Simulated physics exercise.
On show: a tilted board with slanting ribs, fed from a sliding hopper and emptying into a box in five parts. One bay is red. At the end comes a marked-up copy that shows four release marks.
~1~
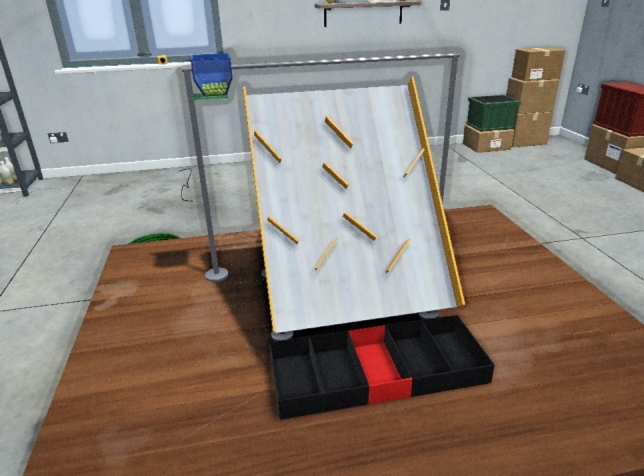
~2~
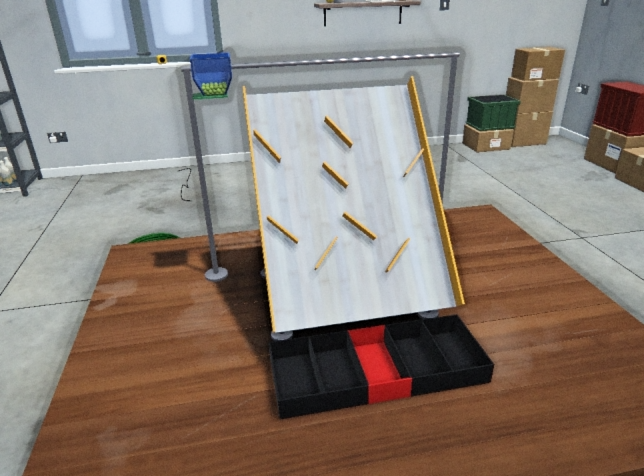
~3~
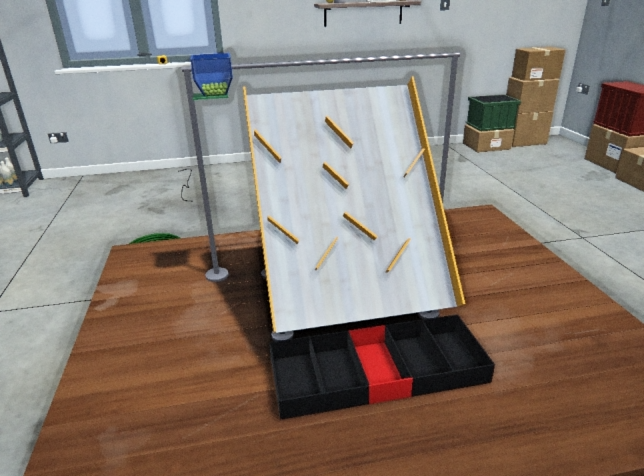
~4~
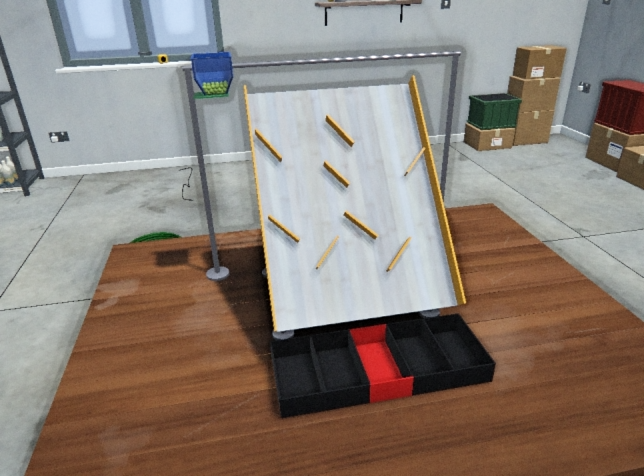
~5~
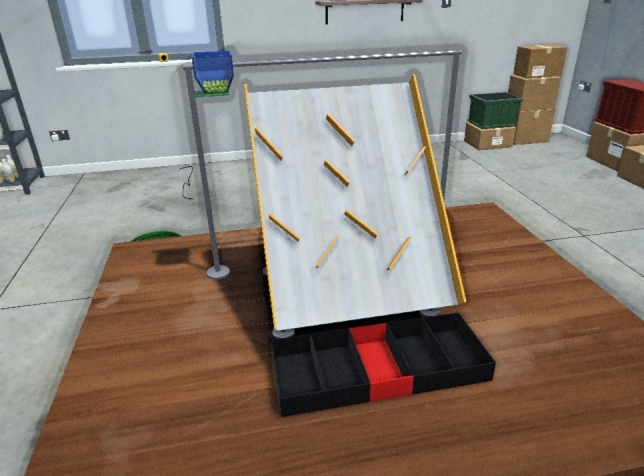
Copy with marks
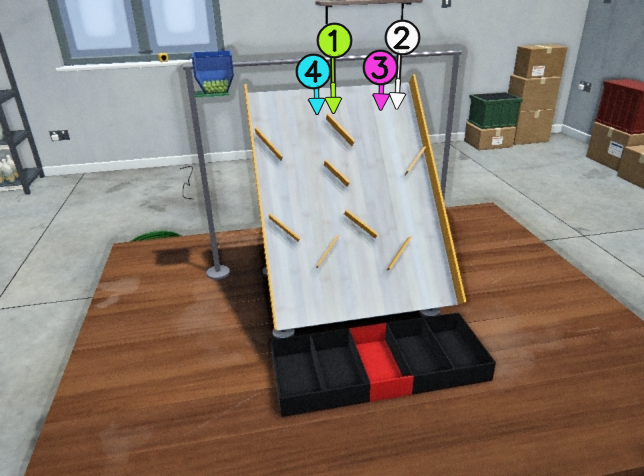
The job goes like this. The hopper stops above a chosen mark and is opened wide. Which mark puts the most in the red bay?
The answer is mark 2.
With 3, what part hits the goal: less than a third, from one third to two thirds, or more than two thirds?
Mark 3 gives from one third to two thirds.
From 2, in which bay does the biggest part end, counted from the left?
The third from the left.
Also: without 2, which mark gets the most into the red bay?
The answer is 3.
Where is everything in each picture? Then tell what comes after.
Hopper (215, 90), dried peas, door shut, in the first picture.
Ribs (254, 129) to (280, 158), (326, 115) to (353, 143), (324, 162) to (348, 184), in the second picture.
Ribs (407, 173) to (424, 149), (268, 216) to (299, 241), (345, 212) to (377, 237), in the third picture.
Ribs (318, 267) to (338, 236), (390, 269) to (411, 237), in the fourth picture.
Red bay (391, 387), number 3 of 5 from the left, in the fifth picture.
On the marked copy, mark 1 meets the board at (333, 107); mark 2 meets the board at (396, 103); mark 3 meets the board at (380, 104); mark 4 meets the board at (316, 108).
For mark 1, roughly a quarter in the red bay, roughly half in other bays, roughly a quarter outside the box.
For mark 2, roughly two thirds in the red bay, roughly a quarter in other bays, about a tenth outside the box.
For mark 3, roughly half in the red bay, roughly half in other bays, just a few outside the box.
For mark 4, roughly a quarter in the red bay, roughly two thirds in other bays, about a tenth outside the box.
